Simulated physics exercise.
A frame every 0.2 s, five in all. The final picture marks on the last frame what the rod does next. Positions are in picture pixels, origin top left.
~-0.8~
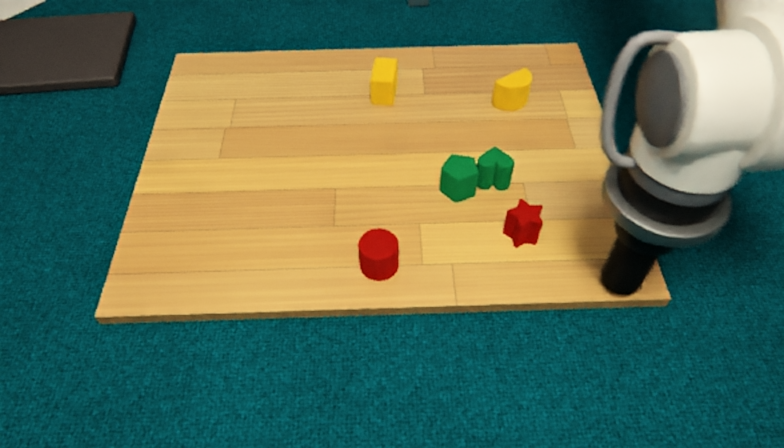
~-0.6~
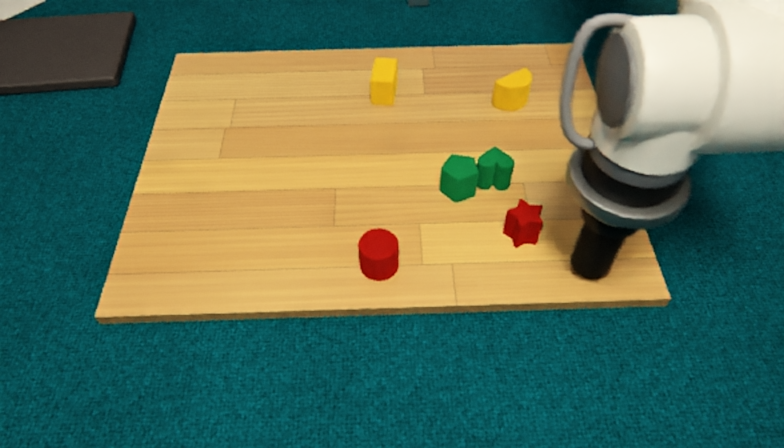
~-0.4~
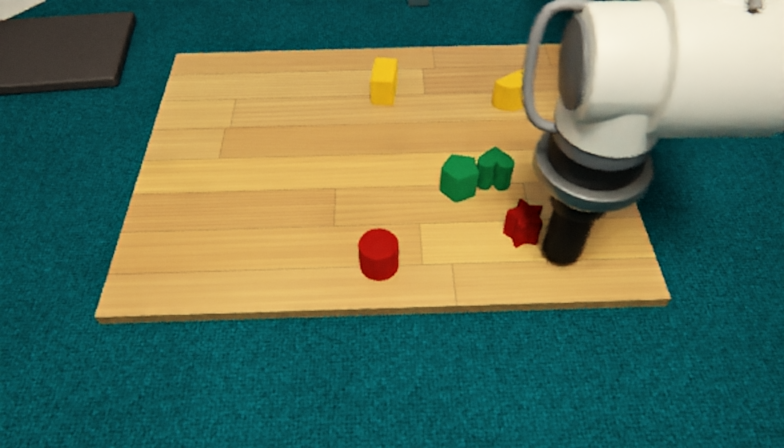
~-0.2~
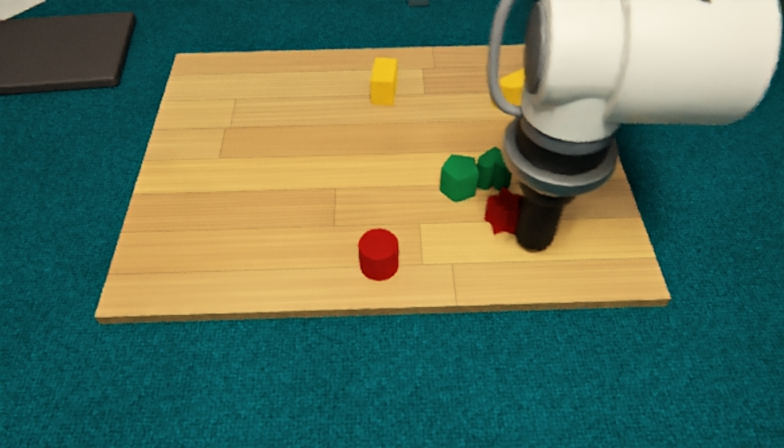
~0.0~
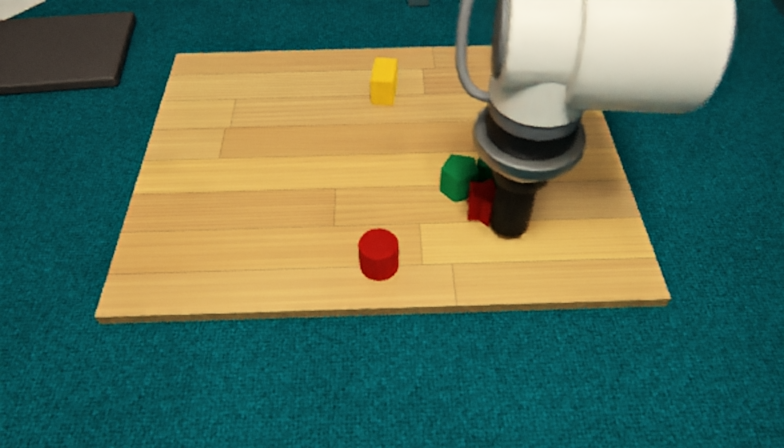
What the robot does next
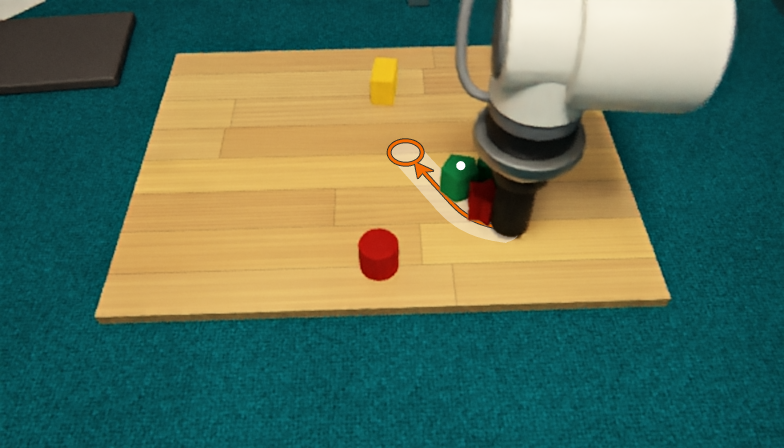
A white robot arm with a black rod moves leftward and slightly away over a wooden board on teal carpet, seen from above by a still camera. Yellow blocks sit at the back, two green blocks near the middle, a red cylinder front and centre, and a red star to the right. The rod nears the star, then pushes it left and back toward the green blocks.
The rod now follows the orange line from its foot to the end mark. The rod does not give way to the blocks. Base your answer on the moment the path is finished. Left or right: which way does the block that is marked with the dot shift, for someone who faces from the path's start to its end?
Displaced right.
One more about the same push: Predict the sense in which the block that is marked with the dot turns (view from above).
Seen from above, its turn is clockwise.
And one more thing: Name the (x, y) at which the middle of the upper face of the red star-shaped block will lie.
Its top middle will sit at (377, 131).
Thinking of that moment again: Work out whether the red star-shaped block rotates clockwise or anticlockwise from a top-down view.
Rotates counter-clockwise.
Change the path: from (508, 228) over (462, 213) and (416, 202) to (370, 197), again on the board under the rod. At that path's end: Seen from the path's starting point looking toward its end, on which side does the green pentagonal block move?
Sideways, to the right.
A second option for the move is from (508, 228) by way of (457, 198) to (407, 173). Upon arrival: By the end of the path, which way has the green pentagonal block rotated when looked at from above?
It is turned clockwise.
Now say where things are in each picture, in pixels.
Lower end of the rod (621, 279), tops of blocks, green pentagonal block (461, 166), red star-shaped block (527, 212), green heart-shaped block (496, 158), in the first frame.
Rod (590, 263), blocks as before, in the second frame.
Rod (562, 249), blocks as before, in the third frame.
Rod (534, 236), red star-shaped block (507, 200), in the fourth frame.
Rod (509, 223), green pentagonal block (461, 166), red star-shaped block (486, 190), green heart-shaped block hidden, in the fifth frame.
The drawn path runs from (508, 228) over (461, 212) and (432, 181) to (406, 152); the dot is on the green pentagonal block.
The first path, step by step. One third of the way, rod (461, 206); green pentagonal block (441, 147), turned 50° clockwise; red star-shaped block (441, 171).
Two thirds of the way, rod (432, 175); green pentagonal block (428, 128), turned 120° clockwise; red star-shaped block (407, 146).
At the end, rod (406, 147); green pentagonal block (428, 113), turned 140° clockwise; red star-shaped block (377, 131), turned 45° anticlockwise; green heart-shaped block not moved.
